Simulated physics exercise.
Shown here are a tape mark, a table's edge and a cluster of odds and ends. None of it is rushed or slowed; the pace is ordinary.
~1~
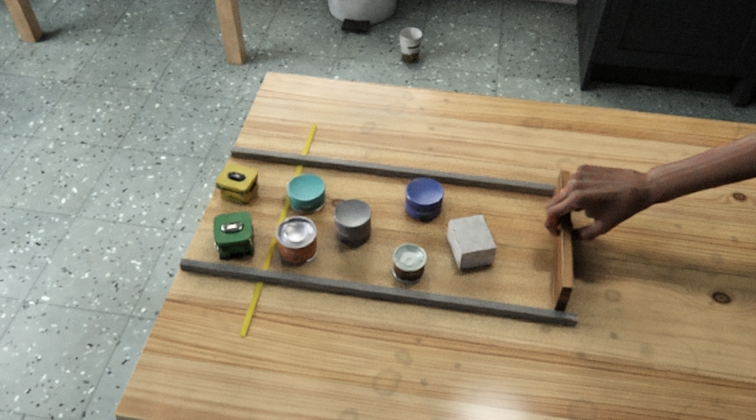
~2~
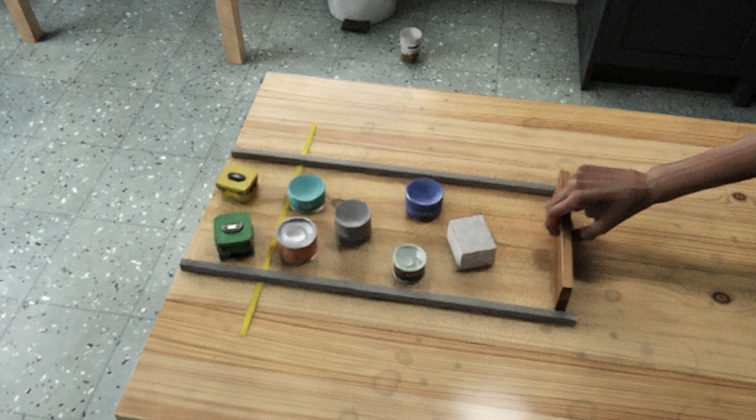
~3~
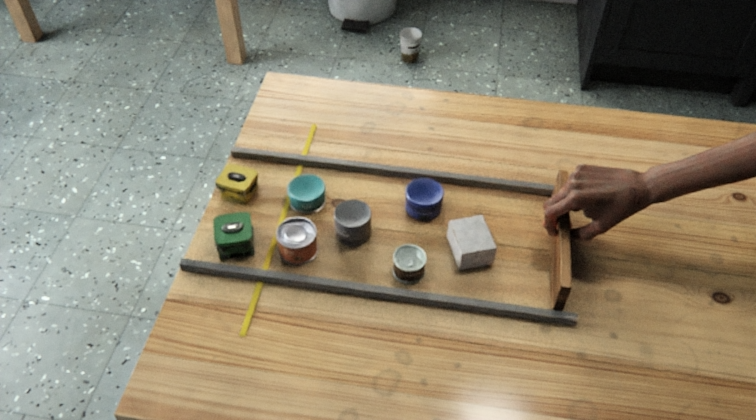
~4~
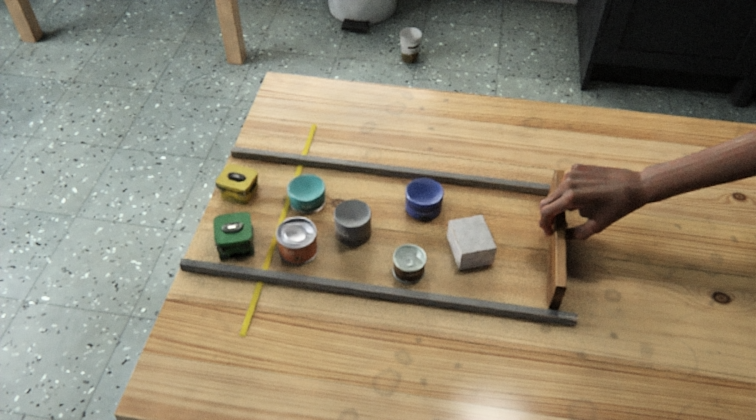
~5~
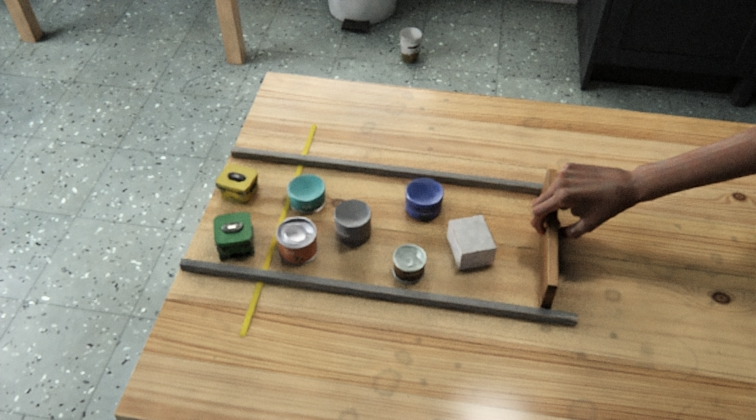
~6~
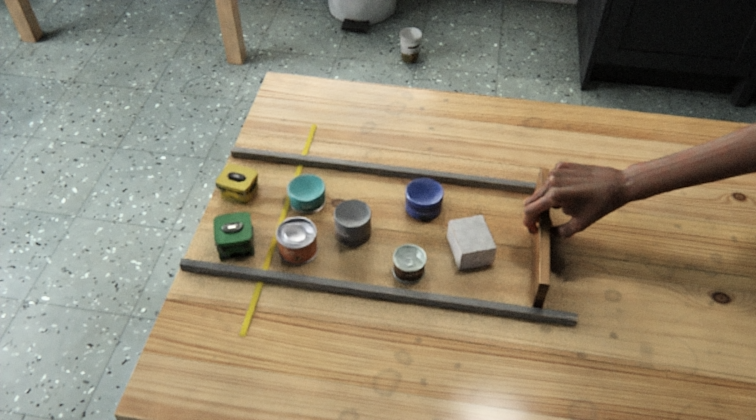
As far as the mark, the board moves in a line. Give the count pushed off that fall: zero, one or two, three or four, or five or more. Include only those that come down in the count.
Count: One or two.
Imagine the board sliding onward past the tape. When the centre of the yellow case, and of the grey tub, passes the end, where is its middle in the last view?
First near (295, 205), second near (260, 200).
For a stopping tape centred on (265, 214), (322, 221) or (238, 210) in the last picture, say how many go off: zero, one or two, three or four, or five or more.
In order, the falls would come to just one or two; not one; at least five.
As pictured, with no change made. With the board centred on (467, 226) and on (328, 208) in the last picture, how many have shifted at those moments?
At the first place 1, at the second 7.
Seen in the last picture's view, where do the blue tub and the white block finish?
Final pixels, roughly: (274, 180) for the first, (264, 211) for the other.
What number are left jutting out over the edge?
0 is the number.
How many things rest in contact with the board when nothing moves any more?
3 end up touching it.
Soon after, none off yet; yellow case at rest near (238, 184); green case at rest near (234, 236); turquoise tin at rest near (307, 194).
By the end, the number that fall off is one or two; fallen, green case and yellow case.
